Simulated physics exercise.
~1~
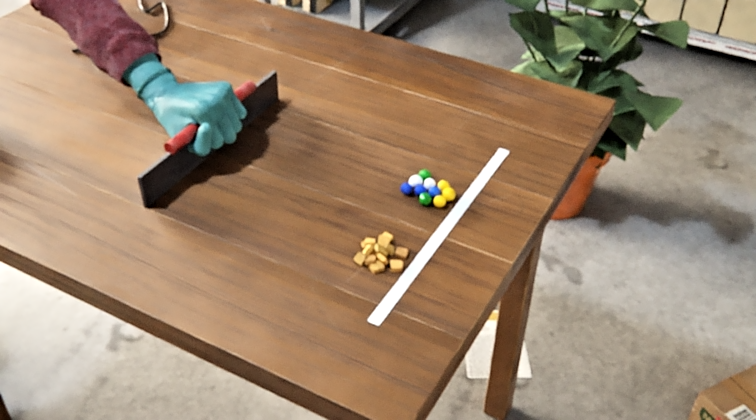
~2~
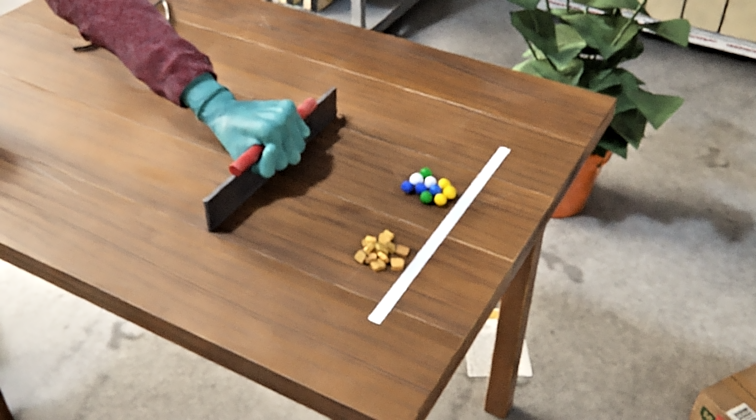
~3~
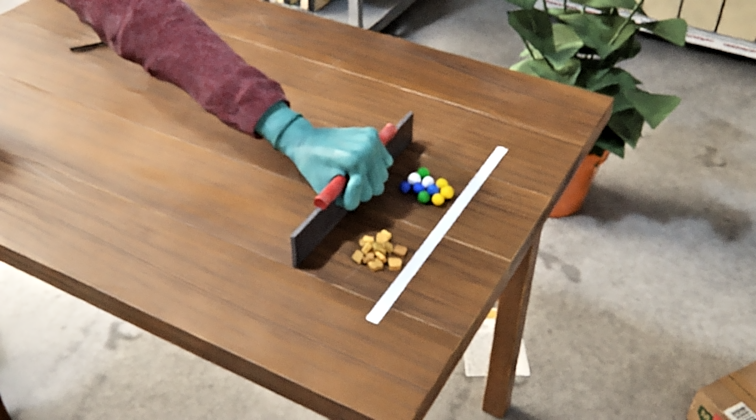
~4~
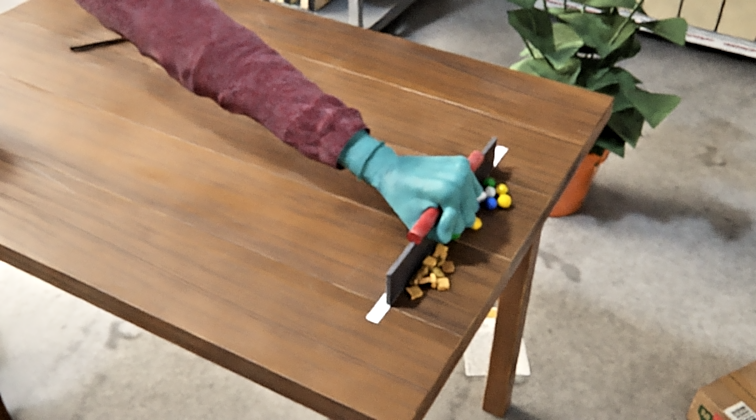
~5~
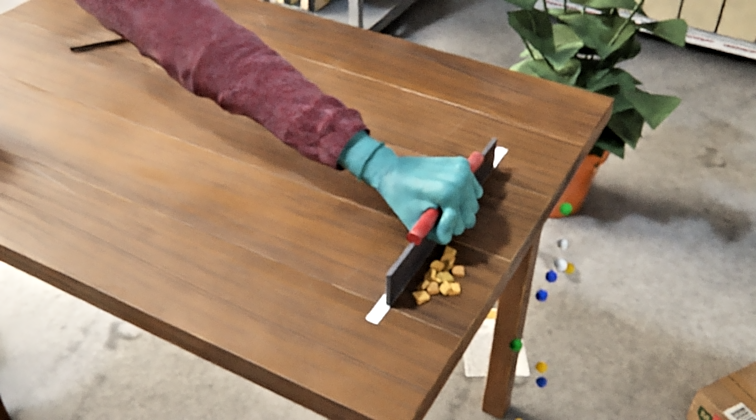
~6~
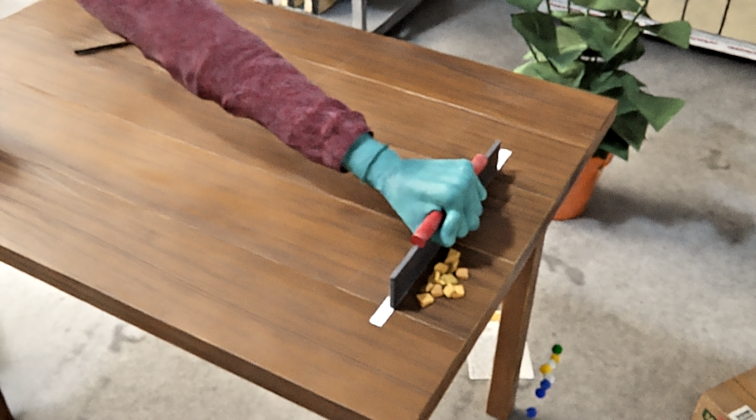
Gloved hand pushing a scraper across a wooden table to white tape, coloured balls rolling off the edge, tan cubes staying on.
